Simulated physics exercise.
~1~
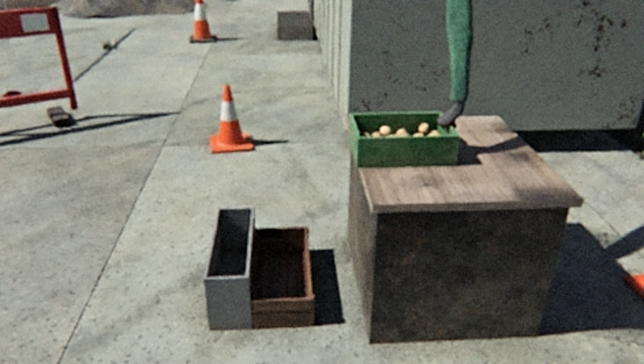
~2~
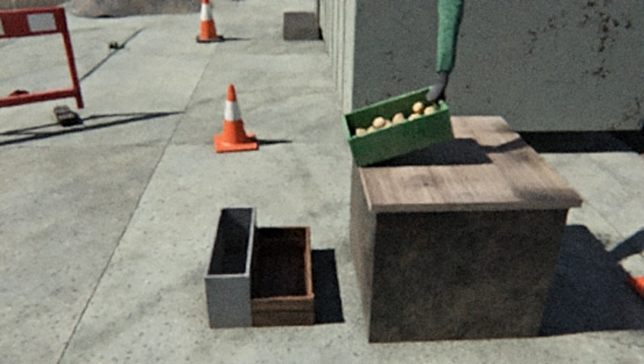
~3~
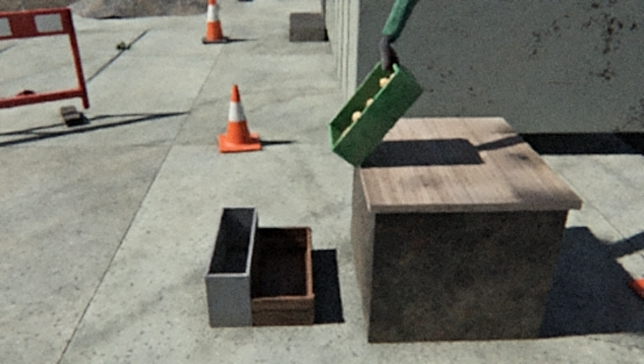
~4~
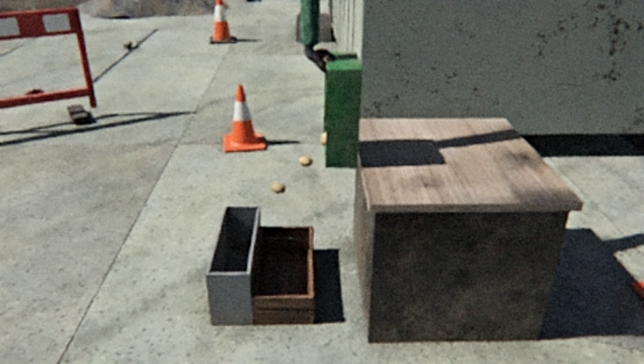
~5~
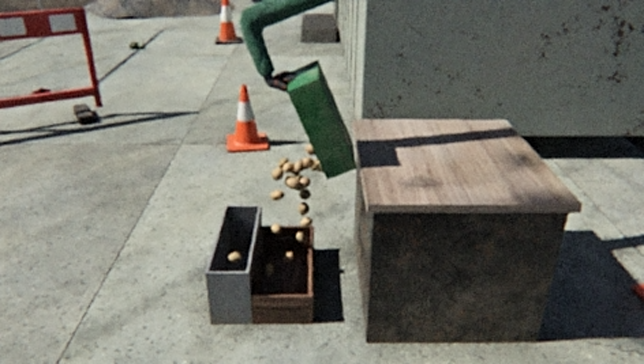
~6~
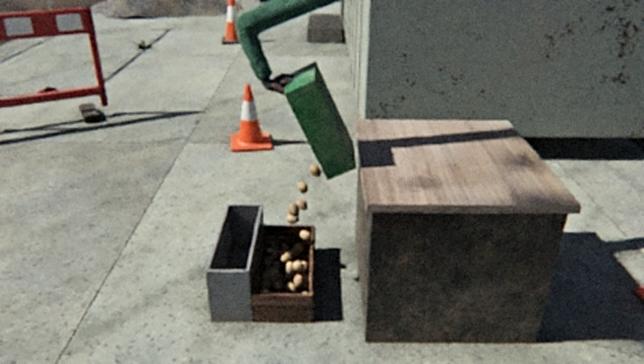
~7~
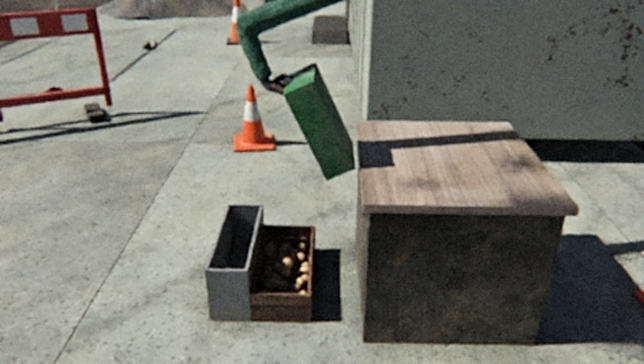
On a sunlit concrete yard with traffic cones and a red and white barrier, a green arm holds a green tote of potatoes on a wooden-topped bench, with an empty wooden box and grey bin on the ground below. The arm lifts the tote and tips it leftward over the bench's edge. As it reaches upright, a few potatoes drop out. It tilts further, and a loose stream tumbles down, mostly into the wooden box, with one at the grey bin. The stream thins and stops, leaving potatoes heaped in the wooden box while the tote hangs tipped above.
